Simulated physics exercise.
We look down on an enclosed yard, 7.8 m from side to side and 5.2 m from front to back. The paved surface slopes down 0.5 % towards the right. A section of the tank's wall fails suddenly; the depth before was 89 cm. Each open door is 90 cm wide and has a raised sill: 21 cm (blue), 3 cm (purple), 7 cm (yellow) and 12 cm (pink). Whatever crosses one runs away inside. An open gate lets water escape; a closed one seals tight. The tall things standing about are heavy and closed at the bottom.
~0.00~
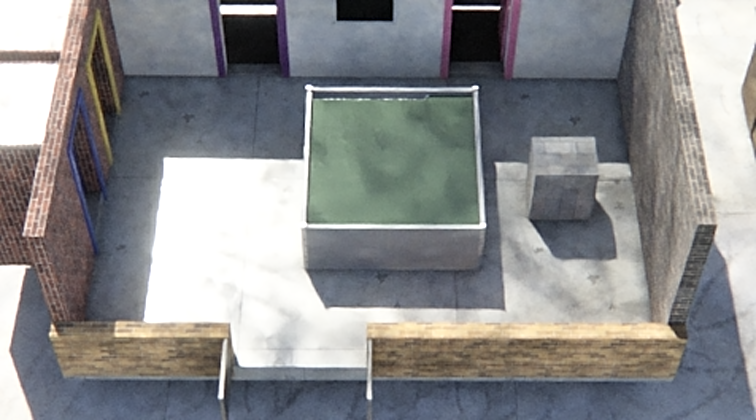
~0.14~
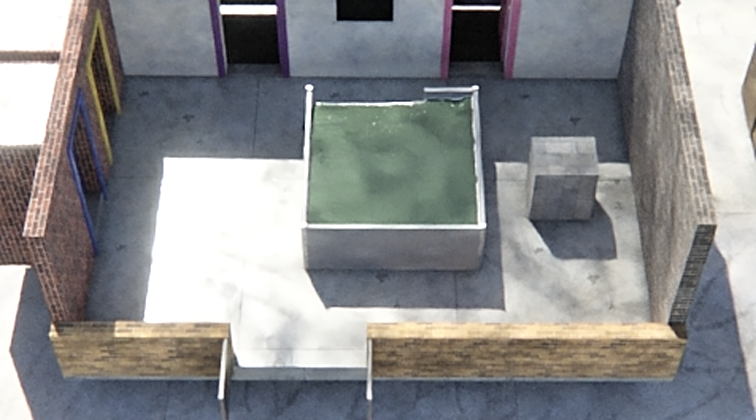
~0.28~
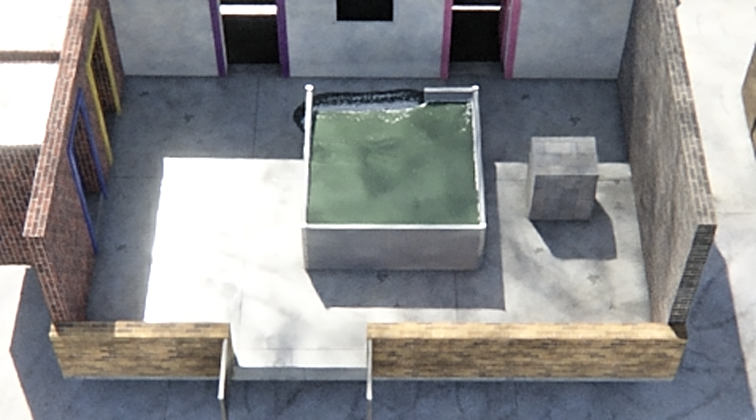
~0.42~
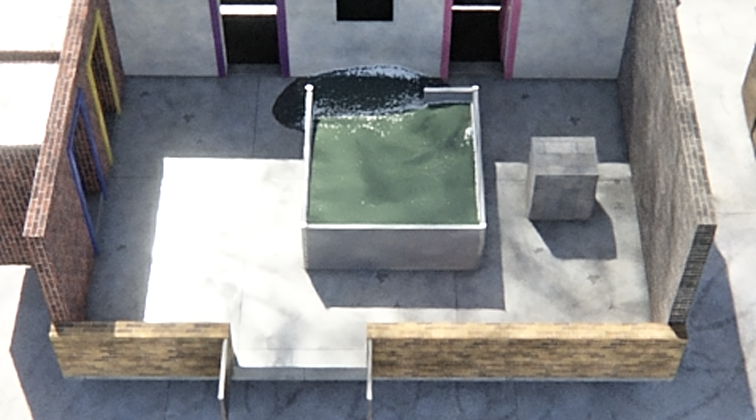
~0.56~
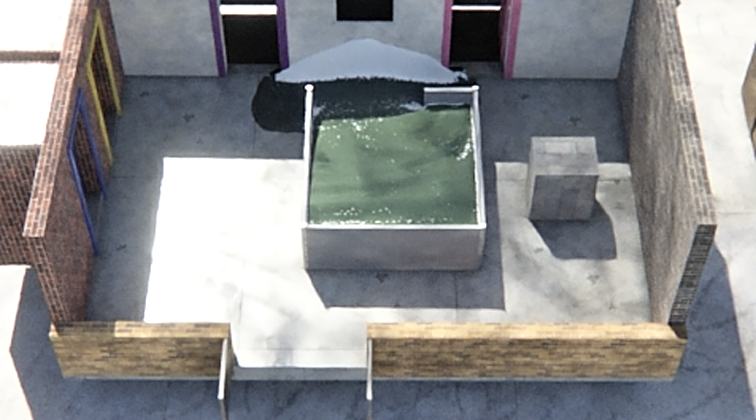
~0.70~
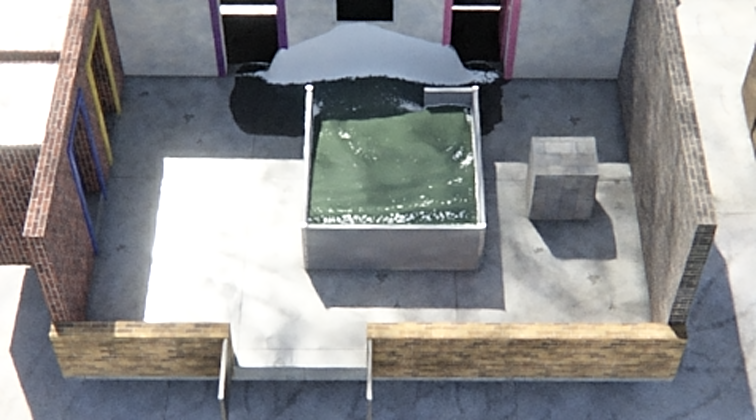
Water pours from the tank's broken far side and spreads across the yard's back paving.
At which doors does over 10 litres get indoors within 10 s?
Door by door: At the blue door it stays under the limit; at the purple door it goes over the limit; at the yellow door it passes the limit; at the pink door it passes the limit.
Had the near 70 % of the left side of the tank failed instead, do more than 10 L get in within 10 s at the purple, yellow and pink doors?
Then: Purple past it, yellow past it, pink below.
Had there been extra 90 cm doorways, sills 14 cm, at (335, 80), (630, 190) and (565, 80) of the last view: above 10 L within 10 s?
In turn: Past it, above, over.
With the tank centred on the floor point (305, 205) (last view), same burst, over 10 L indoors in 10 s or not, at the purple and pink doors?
Against that limit: Purple over, pink under.
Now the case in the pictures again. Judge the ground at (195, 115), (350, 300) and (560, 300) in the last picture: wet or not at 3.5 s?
In turn: Flooded, not reached, flooded.
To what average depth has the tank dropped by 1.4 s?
About 57 cm.
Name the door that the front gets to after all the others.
Last comes the blue one.
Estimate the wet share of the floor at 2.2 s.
Some 45 per cent of it.
After 1.4 s water covers 25 % of the floor and is deepest (70 cm) near (352, 81); blue door not reached, purple door 21 cm at the sill, 34 L in, yellow door not reached, pink door 20 cm at the sill, 11 L in.
After 2.2 s water covers 45 % of the floor and is deepest (56 cm) near (363, 81); blue door not reached, purple door 19 cm at the sill, 122 L in, yellow door 28 cm at the sill, 47 L in, pink door 20 cm at the sill, 31 L in.
After 3.5 s water covers 65 % of the floor and is deepest (35 cm) near (617, 117); blue door 15 cm at the sill, 0 L in, purple door 12 cm at the sill, 220 L in, yellow door 25 cm at the sill, 226 L in, pink door 17 cm at the sill, 58 L in.
After 6.0 s water covers 95 % of the floor and is deepest (24 cm) near (373, 276); blue door 9 cm at the sill, 0 L in, purple door 9 cm at the sill, 293 L in, yellow door 16 cm at the sill, 381 L in, pink door 11 cm at the sill, 74 L in.
After 10.0 s water covers 100 % of the floor and is deepest (20 cm) near (637, 353); blue door 5 cm at the sill, 0 L in, purple door 7 cm at the sill, 337 L in, yellow door 9 cm at the sill, 446 L in, pink door 10 cm at the sill, 75 L in.
